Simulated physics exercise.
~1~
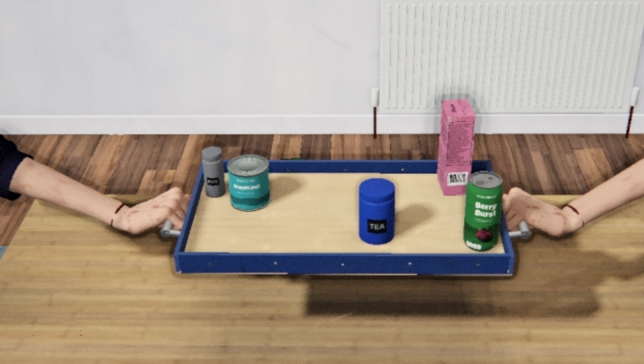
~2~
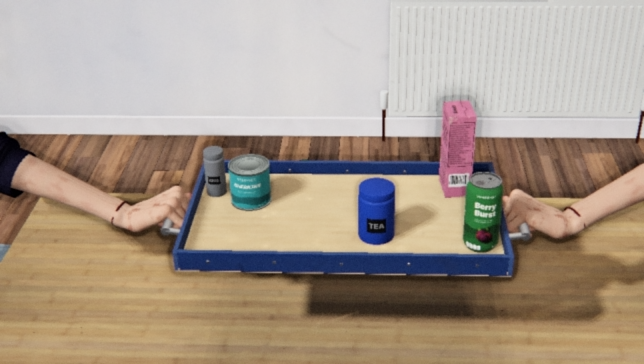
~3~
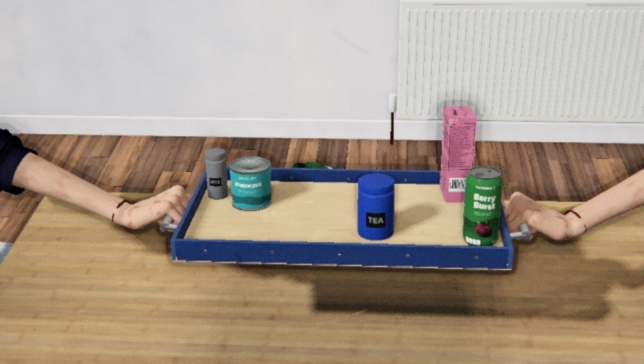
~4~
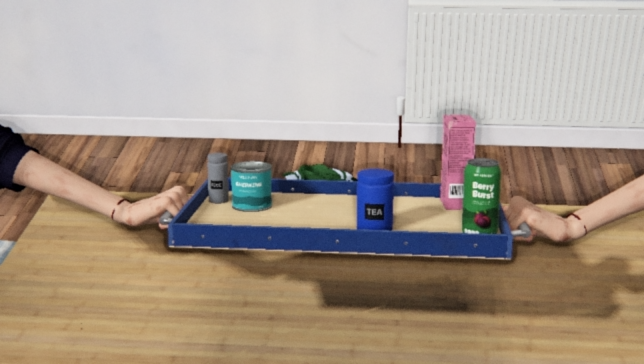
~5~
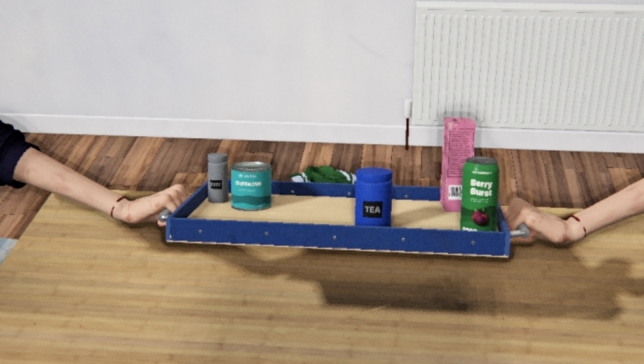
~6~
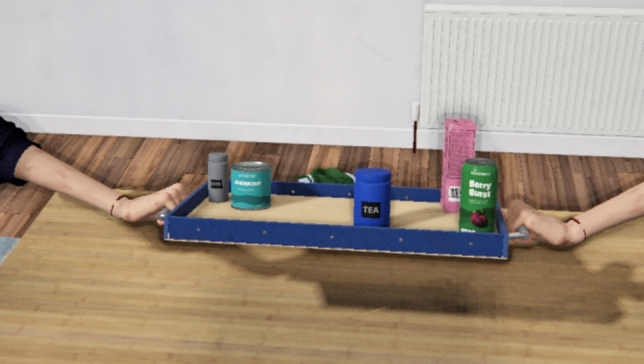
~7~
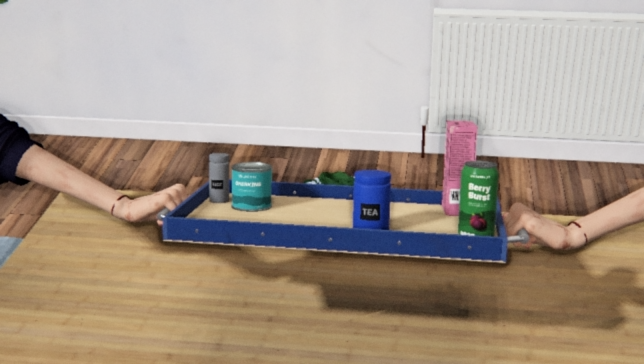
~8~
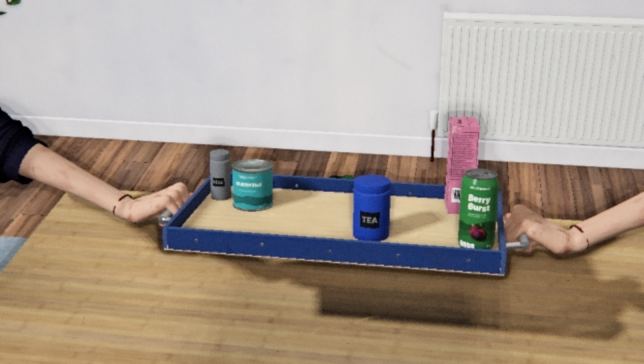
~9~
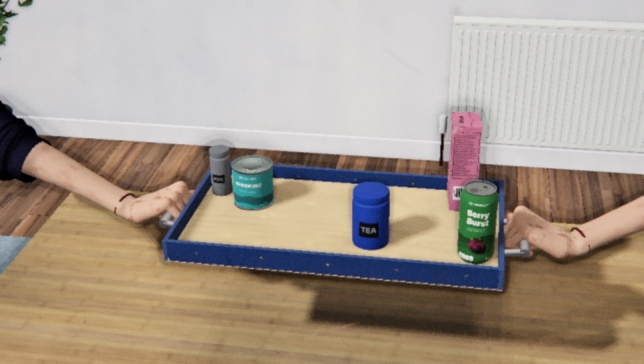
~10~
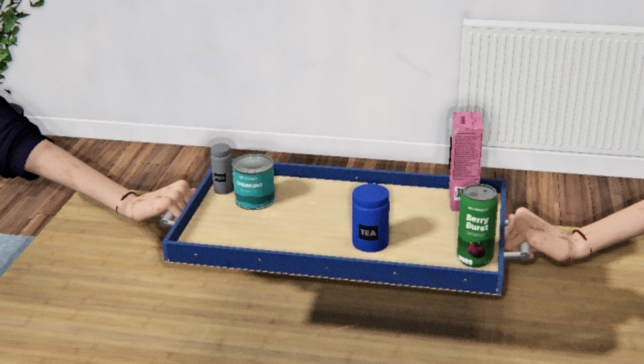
Two hands tip a loaded blue-rimmed tray away, then level it with all five items standing.
